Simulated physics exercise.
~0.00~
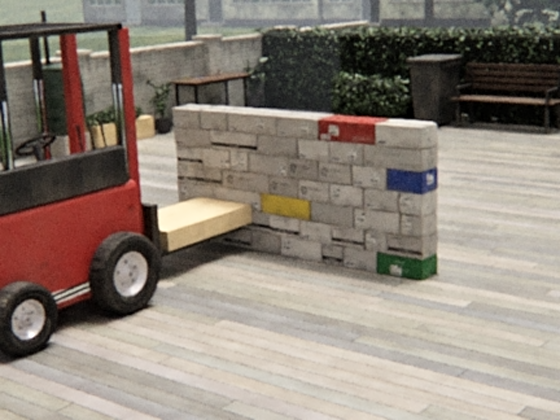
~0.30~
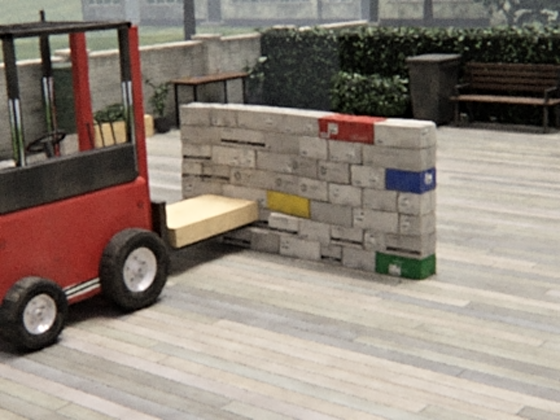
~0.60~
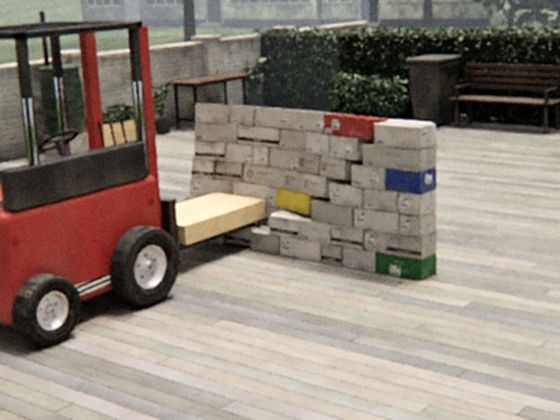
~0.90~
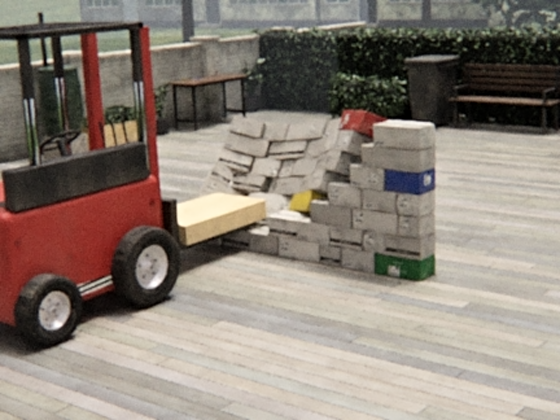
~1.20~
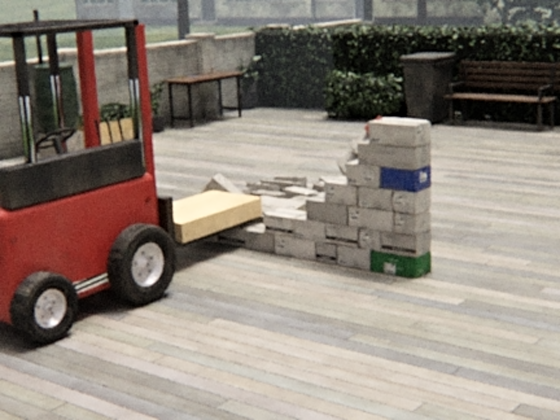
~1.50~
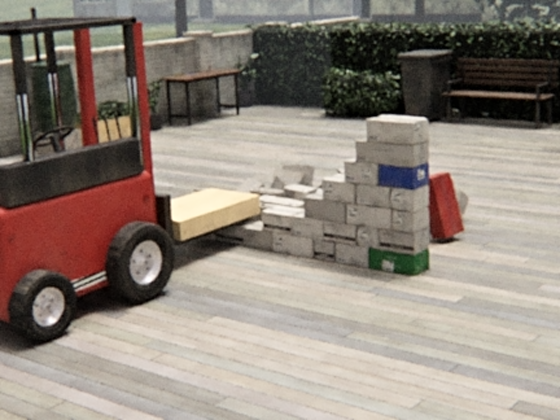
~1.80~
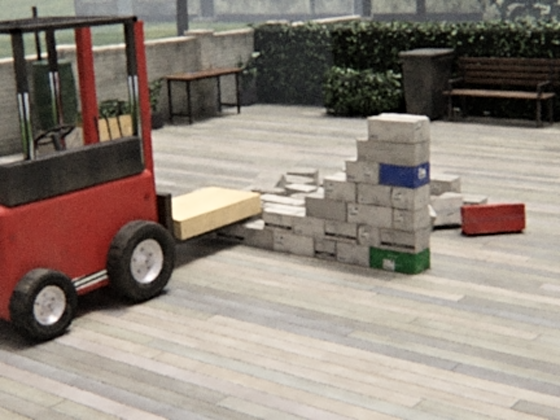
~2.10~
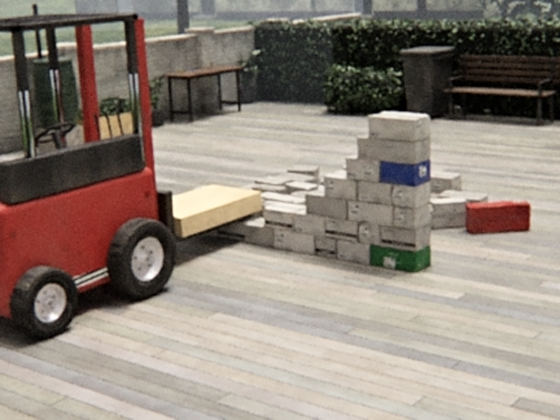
A red forklift pushes a block into a brick wall, toppling its left and middle sections.
